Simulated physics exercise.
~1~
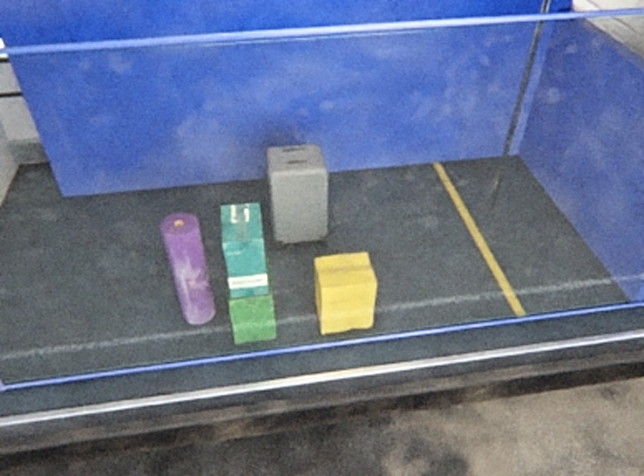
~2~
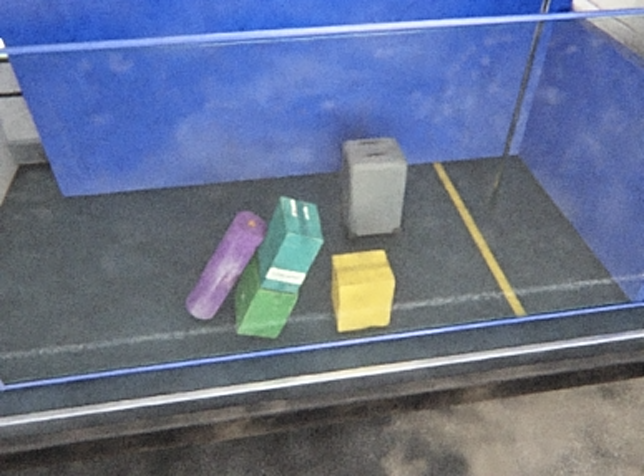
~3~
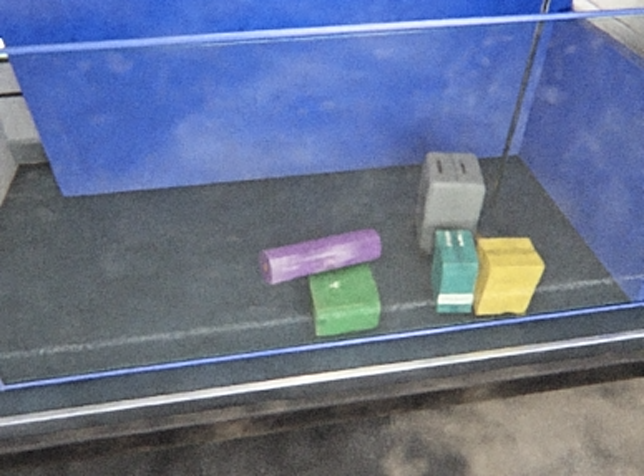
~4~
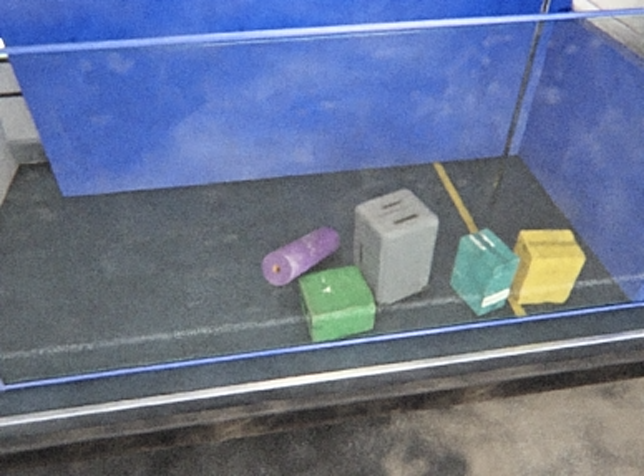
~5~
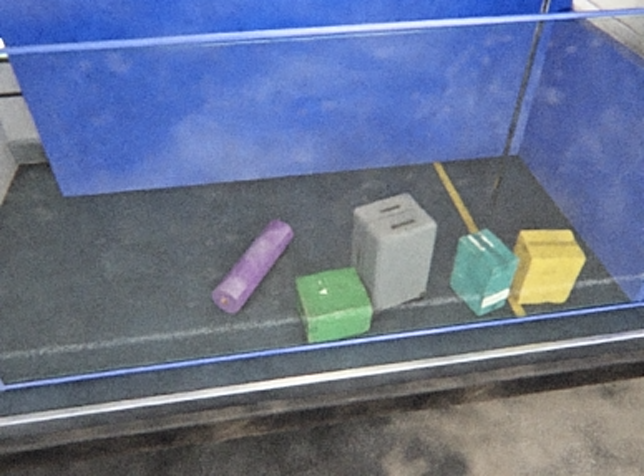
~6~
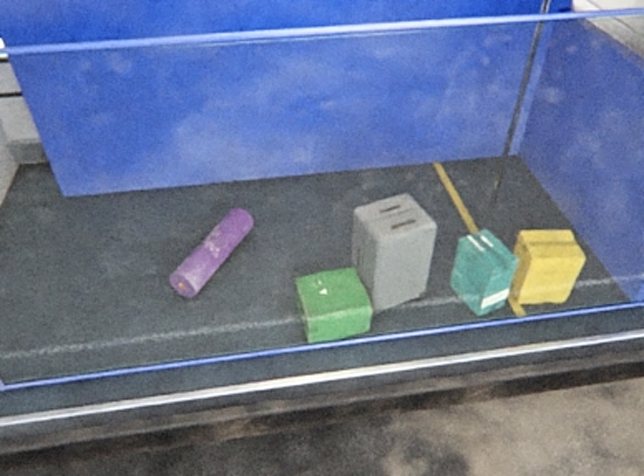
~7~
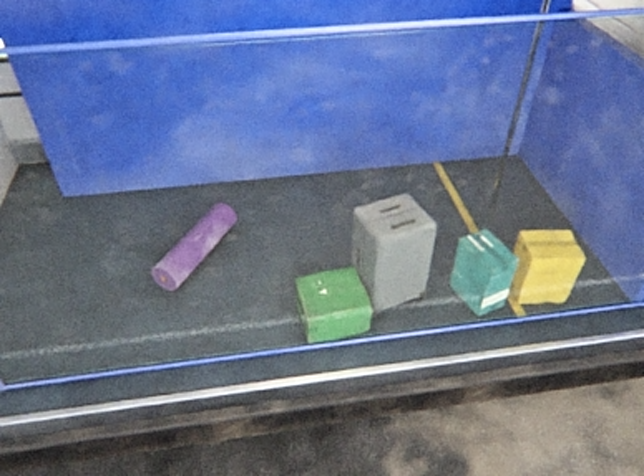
In a glass-fronted bay with a dark floor, a purple roll, teal, green and yellow packs and a grey wheeled case shift right; the roll and green pack topple, the case swings back left, and the roll rolls left, leaving only the yellow pack across the yellow line.
